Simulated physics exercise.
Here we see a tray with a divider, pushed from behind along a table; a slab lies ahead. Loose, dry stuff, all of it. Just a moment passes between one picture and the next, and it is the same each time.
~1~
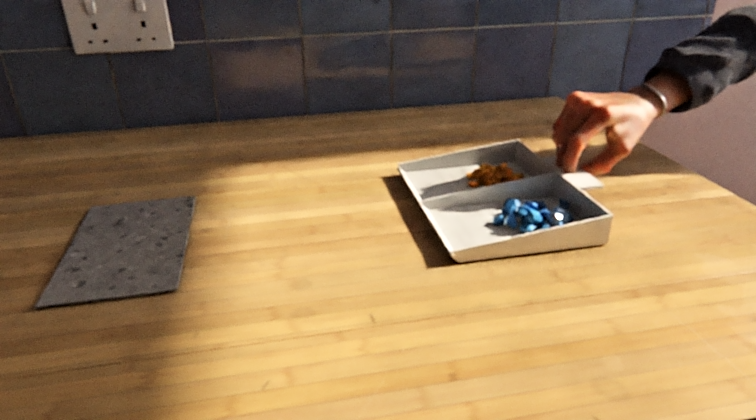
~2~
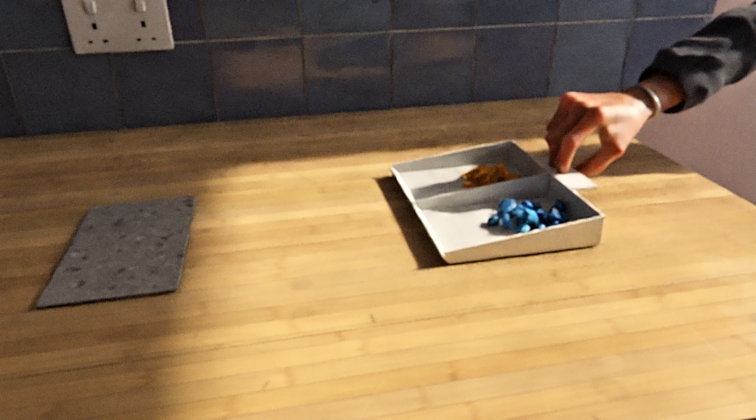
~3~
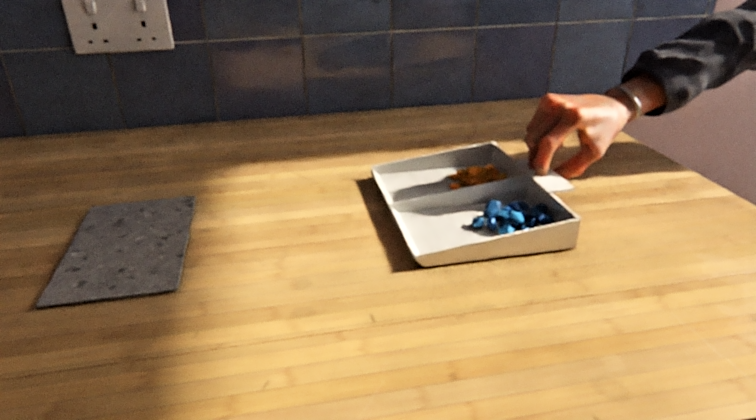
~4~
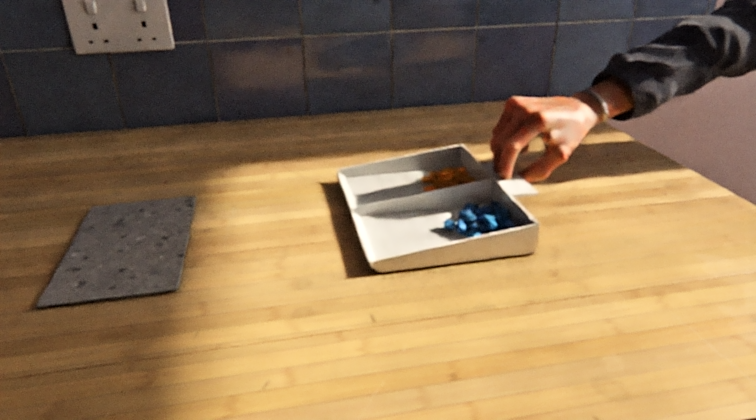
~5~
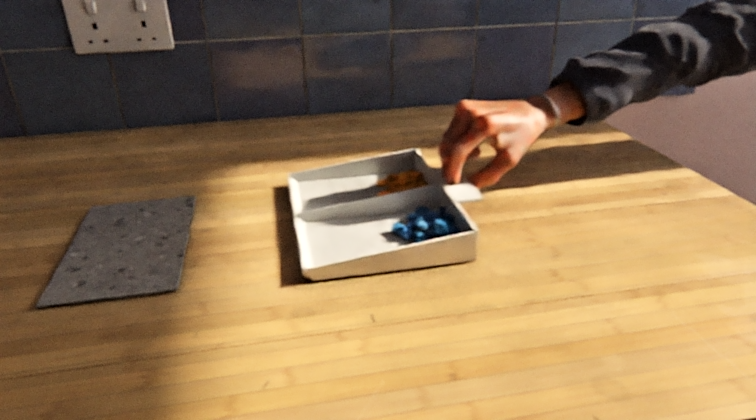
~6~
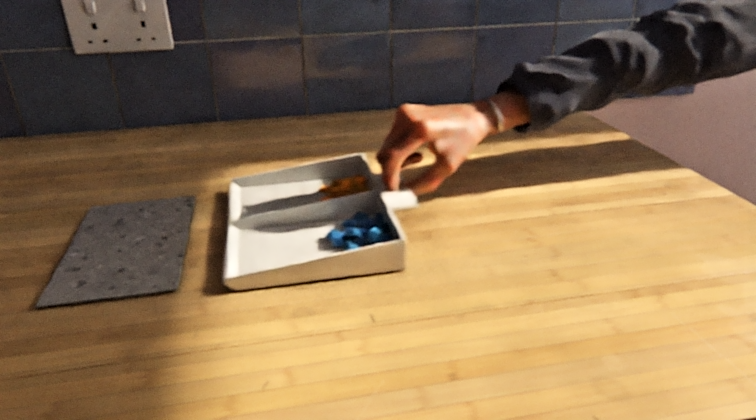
The clip shows a hand gripping the tab of a divided white tray holding small blue stones and orange-brown pieces, then pushing it leftward across a wooden surface, bringing it much closer to a flat grey slab.
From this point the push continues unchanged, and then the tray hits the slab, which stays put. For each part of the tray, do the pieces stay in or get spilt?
The front portion gets partly spilt; the back portion gets partly spilt.
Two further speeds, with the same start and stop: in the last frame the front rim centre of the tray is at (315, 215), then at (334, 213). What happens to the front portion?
So the first time round it keeps all its pieces in, and the next time it keeps all its pieces in.
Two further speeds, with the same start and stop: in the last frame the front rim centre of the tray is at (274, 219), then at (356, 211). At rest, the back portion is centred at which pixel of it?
Roughly (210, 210), then (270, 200).
Then, 0.03 s later than the last frame, tray still sliding, front rim near (198, 228); front portion all inside; back portion all inside.
Then, 0.15 s later than the last frame, tray stopped at the slab; front portion about a tenth out of the tray; back portion about a tenth out of the tray.
Then, 0.36 s later than the last frame, tray stopped at the slab; front portion roughly a third out of the tray; back portion roughly a third out of the tray.
When it is over, tray stopped at the slab; front portion roughly a third out of the tray; back portion roughly a third out of the tray.
